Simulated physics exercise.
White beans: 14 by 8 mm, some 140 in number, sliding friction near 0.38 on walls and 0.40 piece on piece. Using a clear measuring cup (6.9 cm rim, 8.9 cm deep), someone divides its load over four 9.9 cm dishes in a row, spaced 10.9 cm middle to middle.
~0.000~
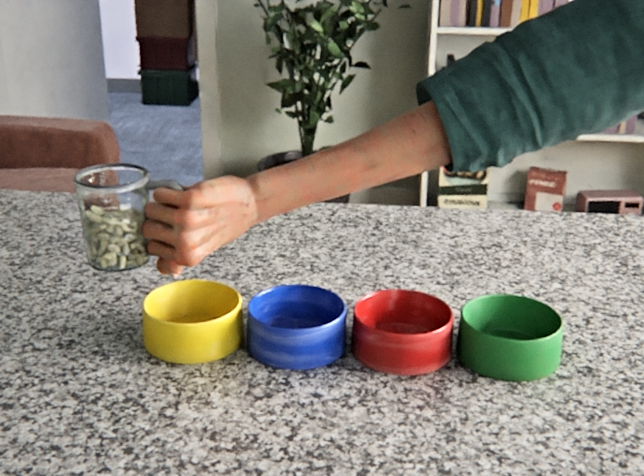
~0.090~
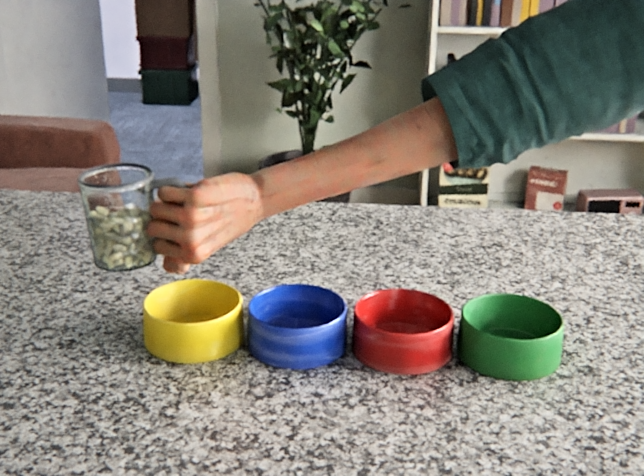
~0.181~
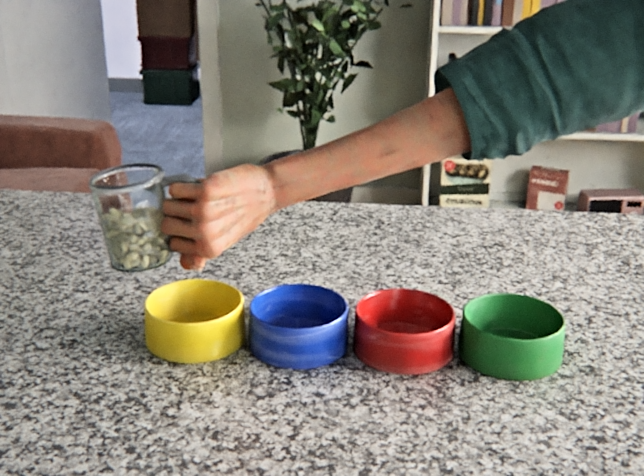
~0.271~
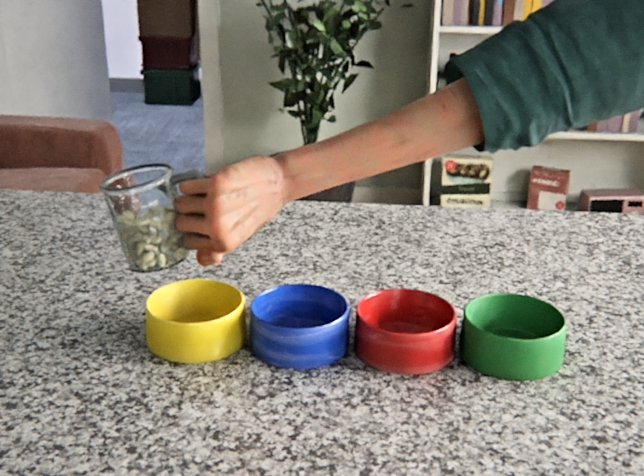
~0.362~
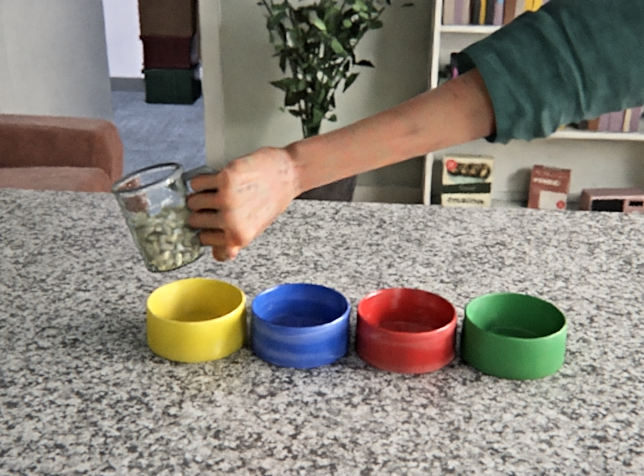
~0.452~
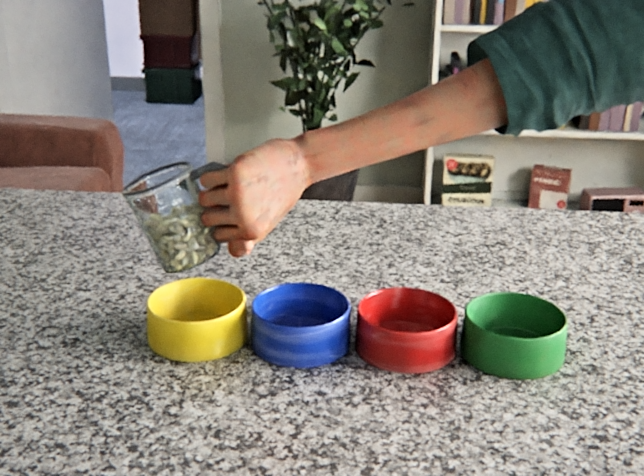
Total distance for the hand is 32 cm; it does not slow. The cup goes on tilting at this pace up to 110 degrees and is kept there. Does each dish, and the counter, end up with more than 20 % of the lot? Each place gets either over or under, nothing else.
Here is the list: Red over, blue under, green under, yellow under, counter under.
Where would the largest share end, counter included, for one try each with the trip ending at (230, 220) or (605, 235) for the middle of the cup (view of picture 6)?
On the first run most goes to yellow, and on the second to red.
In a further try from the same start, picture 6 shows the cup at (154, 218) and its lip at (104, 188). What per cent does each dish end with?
In the end red holds 0, blue holds 80, green holds 0, yellow holds 10.
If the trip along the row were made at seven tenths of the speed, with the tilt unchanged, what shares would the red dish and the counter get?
Red: 10; counter: 0.
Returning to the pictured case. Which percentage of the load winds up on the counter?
Estimate: Close to 5 %.
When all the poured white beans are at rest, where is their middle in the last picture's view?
I'd say roughly (391, 331).
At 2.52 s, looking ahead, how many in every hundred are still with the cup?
Approx. 40 % - an estimate.
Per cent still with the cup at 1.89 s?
Around 100 per cent of the load.
After 1.32 s, tilt 65 degrees; cup holds 100 %.
After 1.89 s, tilt 95 degrees; cup holds 100 %.
After 2.52 s, tilt 110 degrees; cup holds 40 %, red 50 %, blue 5 %.
At rest (3.6 s), red 95 %, blue 5 %, green 0 %, yellow 0 %, counter 5 %.
